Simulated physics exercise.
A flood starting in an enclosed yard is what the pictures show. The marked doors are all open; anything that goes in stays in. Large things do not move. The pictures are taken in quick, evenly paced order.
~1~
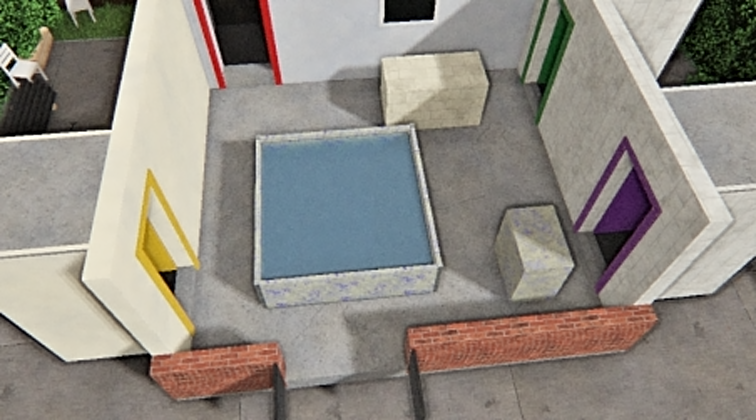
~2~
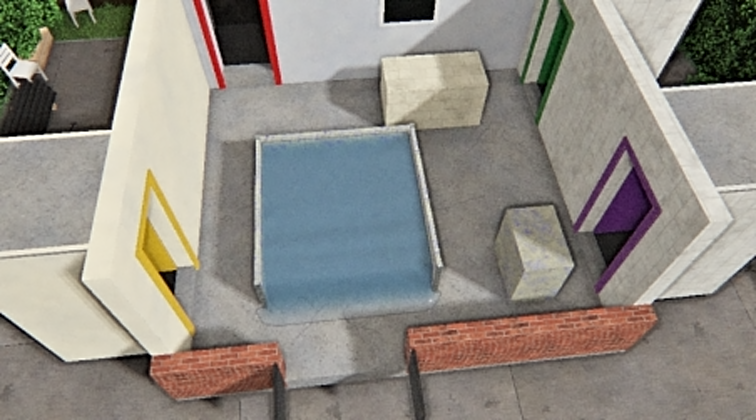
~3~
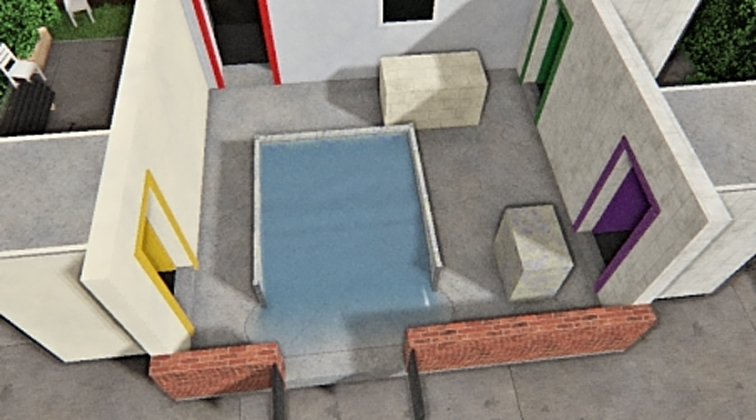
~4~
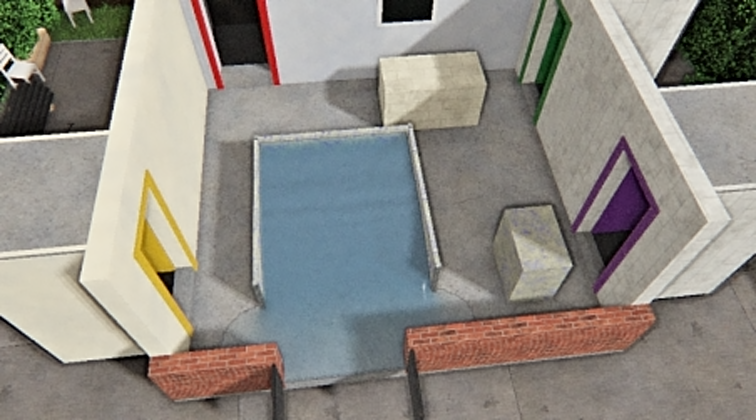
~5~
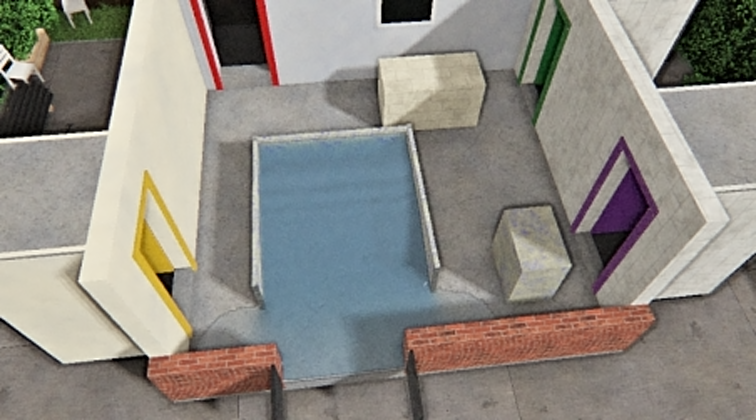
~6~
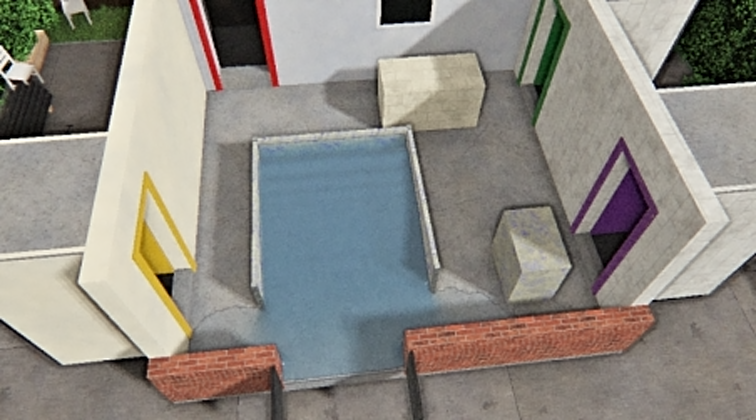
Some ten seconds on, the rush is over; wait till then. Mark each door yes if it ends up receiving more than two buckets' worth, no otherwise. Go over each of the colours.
Yellow door - no, green door - no, purple door - yes, red door - no.
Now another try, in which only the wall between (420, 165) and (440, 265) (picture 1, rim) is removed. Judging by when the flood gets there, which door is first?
I'd go with the door marked purple.
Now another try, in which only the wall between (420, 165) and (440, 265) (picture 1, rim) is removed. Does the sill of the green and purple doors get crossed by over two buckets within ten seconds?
Green: Crosses the line; purple: Crosses the line.
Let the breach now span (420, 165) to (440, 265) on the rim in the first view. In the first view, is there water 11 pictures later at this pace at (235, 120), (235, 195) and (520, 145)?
Taken in turn they're unwetted, unwetted and swamped.
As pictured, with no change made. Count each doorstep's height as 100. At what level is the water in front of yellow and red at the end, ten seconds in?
Some 20 percent and then some 10 percent.
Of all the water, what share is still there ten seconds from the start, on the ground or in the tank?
I'd say roughly 34 percent.
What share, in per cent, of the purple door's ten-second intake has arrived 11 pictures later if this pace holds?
My estimate is close to 5 per cent.
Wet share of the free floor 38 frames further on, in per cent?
Around 95 percent, give or take.
A moment on, water covers 20 % of the floor; the yellow door wet at the sill, nothing in, the green door not reached, the purple door not reached, the red door not reached.
Next, water covers 35 % of the floor; the yellow door wet at the sill, nothing in, the green door not reached, the purple door under two buckets in, the red door not reached.
Then, water covers 70 % of the floor; the yellow door wet at the sill, nothing in, the green door not reached, the purple door over two buckets in, the red door not reached.
Later, water covers 95 % of the floor; the yellow door wet at the sill, nothing in, the green door wet at the sill, nothing in, the purple door over two buckets in, the red door wet at the sill, nothing in.
In the end, water covers 95 % of the floor; the yellow door wet at the sill, nothing in, the green door under two buckets in, the purple door over two buckets in, the red door wet at the sill, nothing in.
